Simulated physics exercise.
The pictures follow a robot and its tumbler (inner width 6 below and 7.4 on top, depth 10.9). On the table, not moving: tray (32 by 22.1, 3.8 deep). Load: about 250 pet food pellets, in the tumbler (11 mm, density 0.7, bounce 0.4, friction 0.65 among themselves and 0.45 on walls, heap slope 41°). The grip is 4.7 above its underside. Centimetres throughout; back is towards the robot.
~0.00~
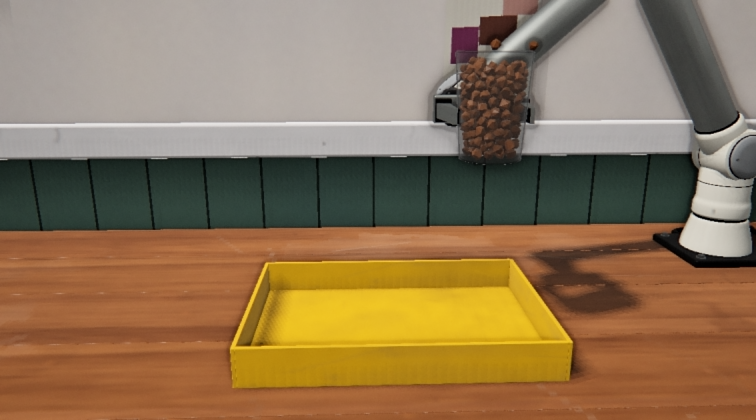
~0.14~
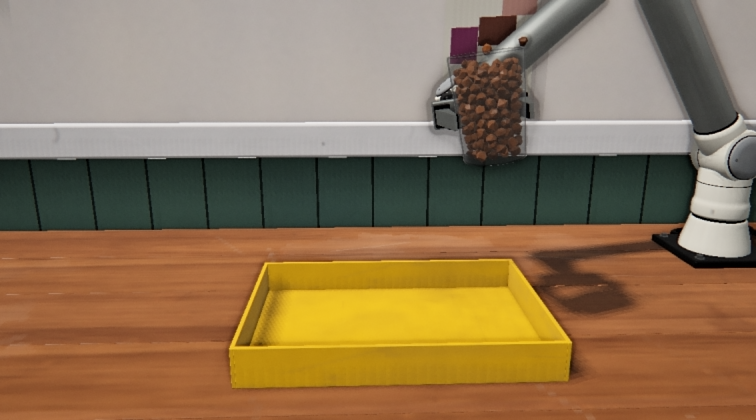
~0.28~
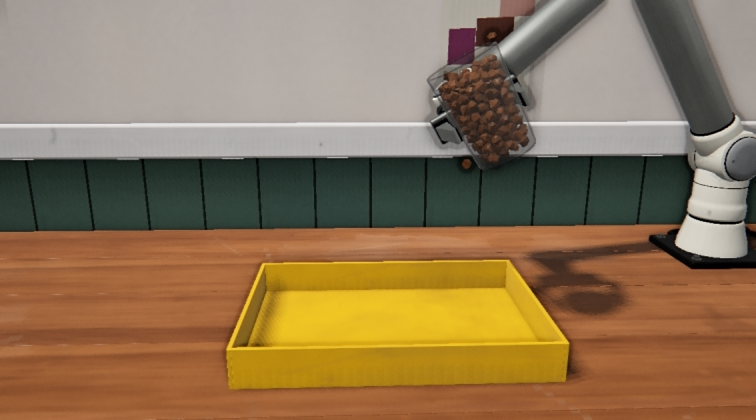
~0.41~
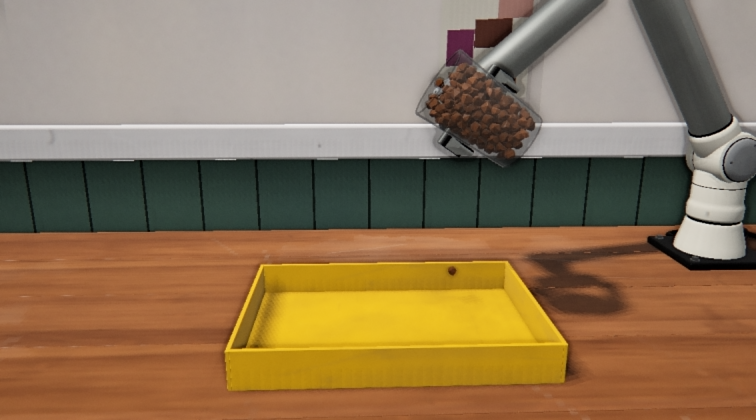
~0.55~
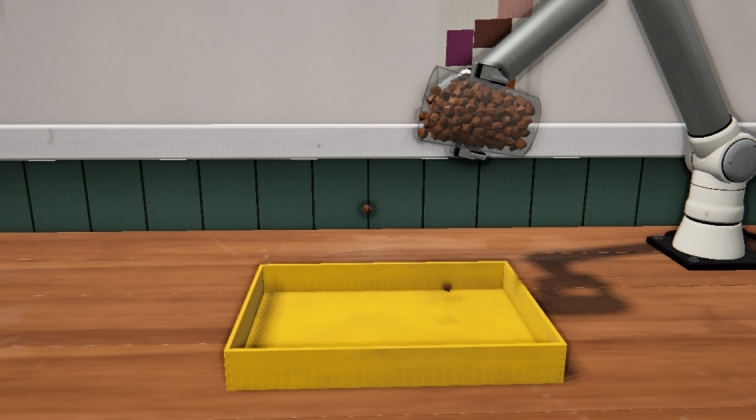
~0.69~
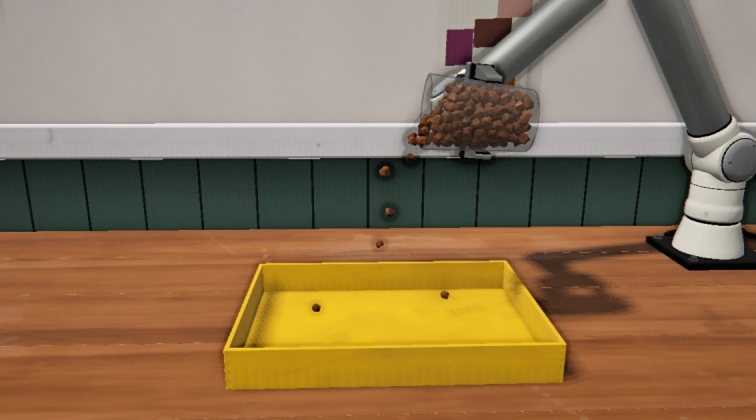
A robot arm tipped a clear tumbler packed with brown pellets over to the left until it lay nearly sideways, and a few pellets dropped out, a couple landing in the yellow tray below.
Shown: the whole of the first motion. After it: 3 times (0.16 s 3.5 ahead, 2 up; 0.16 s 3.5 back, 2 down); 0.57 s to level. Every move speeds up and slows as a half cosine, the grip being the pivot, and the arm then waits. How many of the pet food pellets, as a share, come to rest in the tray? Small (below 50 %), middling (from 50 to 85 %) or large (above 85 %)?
Answer: Middling; from 50 to 85 % of the pet food pellets finish in the tray.
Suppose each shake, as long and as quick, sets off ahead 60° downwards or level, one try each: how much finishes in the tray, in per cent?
Some 15 and 50 per cent.
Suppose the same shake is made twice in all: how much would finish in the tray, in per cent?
In that case some 50 per cent.
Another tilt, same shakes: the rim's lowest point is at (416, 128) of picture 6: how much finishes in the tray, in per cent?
Some 25 per cent.
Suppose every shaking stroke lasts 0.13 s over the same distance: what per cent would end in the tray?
In that case some 85 per cent.
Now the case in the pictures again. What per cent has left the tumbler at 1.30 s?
Near 45 per cent so far.
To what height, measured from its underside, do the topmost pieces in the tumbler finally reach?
About 6.5 cm.
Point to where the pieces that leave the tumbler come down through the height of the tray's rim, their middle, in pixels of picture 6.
Around (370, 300).
After 1.30 s, tilted 85° forward, highest piece 25 above the table; 136 in the tumbler, 74 in the tray, 38 in flight or on a rim.
After 1.91 s, tilted 47° forward, highest piece 27 above the table; 159 in the tray, 88 in the tumbler, 1 in flight or on a rim.
After 2.42 s, level, highest piece 26 above the table; 160 in the tray, 88 in the tumbler.
After 3.47 s, level, highest piece 26 above the table; 160 in the tray, 88 in the tumbler.
At rest, 160 in the tray, 88 in the tumbler. That is 65 % in the tray.
